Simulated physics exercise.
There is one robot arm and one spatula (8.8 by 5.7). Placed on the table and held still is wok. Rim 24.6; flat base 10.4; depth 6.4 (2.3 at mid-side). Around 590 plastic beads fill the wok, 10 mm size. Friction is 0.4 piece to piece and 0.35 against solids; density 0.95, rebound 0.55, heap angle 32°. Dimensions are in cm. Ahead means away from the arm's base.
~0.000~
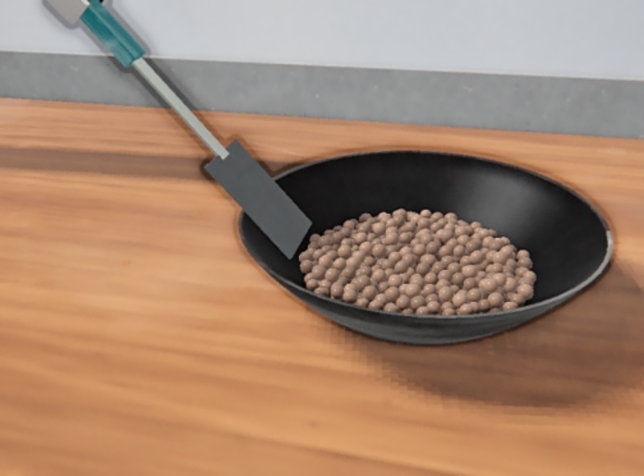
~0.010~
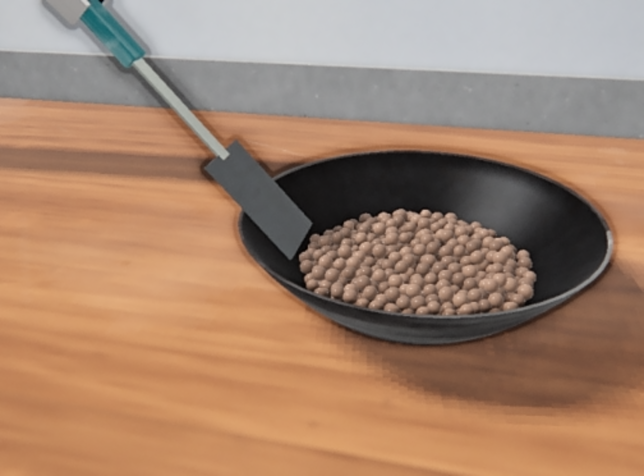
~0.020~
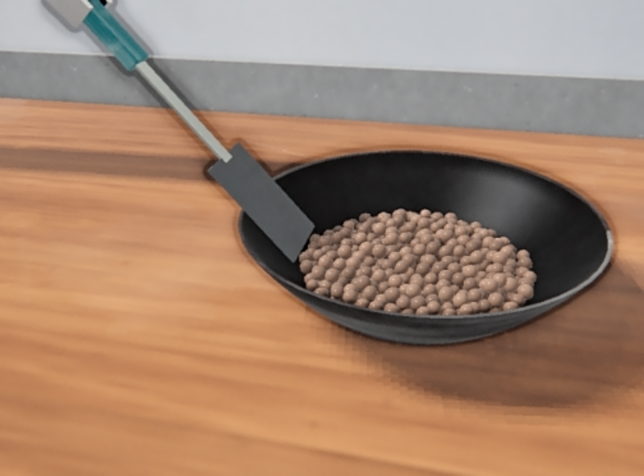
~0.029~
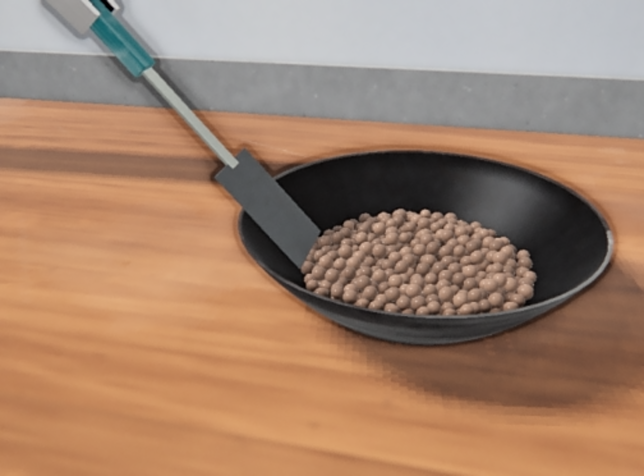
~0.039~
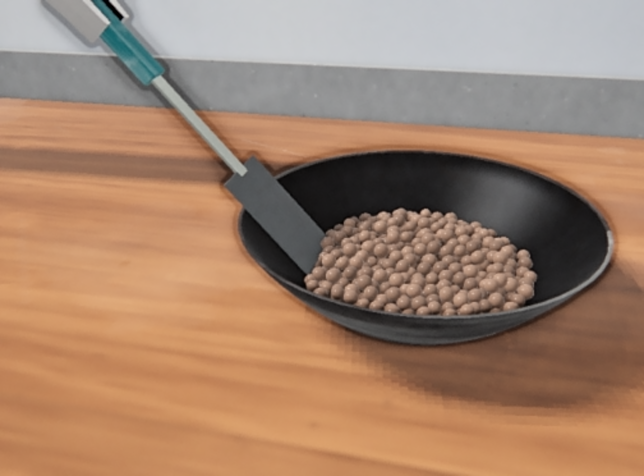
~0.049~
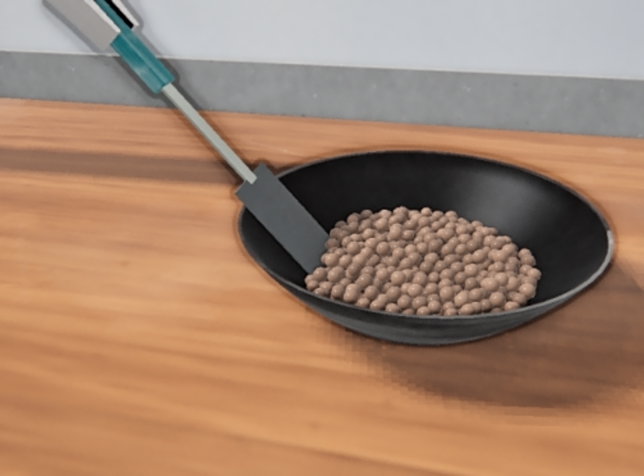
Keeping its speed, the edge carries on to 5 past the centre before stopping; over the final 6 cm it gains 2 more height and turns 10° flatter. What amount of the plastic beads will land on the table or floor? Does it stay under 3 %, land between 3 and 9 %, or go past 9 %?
It stays under 3 %.
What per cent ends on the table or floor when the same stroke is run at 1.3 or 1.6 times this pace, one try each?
Around 5 per cent, then around 5 per cent, would end on the table or floor.
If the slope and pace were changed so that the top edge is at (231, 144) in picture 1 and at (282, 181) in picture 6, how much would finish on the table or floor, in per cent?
Around 10 per cent finishes on the table or floor.
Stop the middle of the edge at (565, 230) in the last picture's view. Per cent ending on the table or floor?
I'd put it near 25 per cent.
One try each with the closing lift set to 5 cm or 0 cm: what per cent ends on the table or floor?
Result, in order: Approx. 5 % and 0 %.
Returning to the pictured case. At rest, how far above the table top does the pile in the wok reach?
Near 6.5 centimetres high.
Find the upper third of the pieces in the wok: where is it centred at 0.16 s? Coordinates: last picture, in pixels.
Centre: Approx. (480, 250) in the last view.
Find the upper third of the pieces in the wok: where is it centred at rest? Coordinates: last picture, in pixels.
Pixel estimate: About (514, 255).
After 0.10 s, sloping 48°, highest piece 5 above the table; 593 in the wok.
After 0.16 s, sloping 44°, highest piece 6 above the table; 593 in the wok.
After 0.39 s, sloping 38°, highest piece 6 above the table; 591 in the wok, 1 on the table or floor, 1 on the blade or in flight.
After 1.44 s, sloping 38°, highest piece 6 above the table; 591 in the wok, 2 on the table or floor.
At rest, 591 in the wok, 2 on the table or floor. That is 0 % on the table or floor.
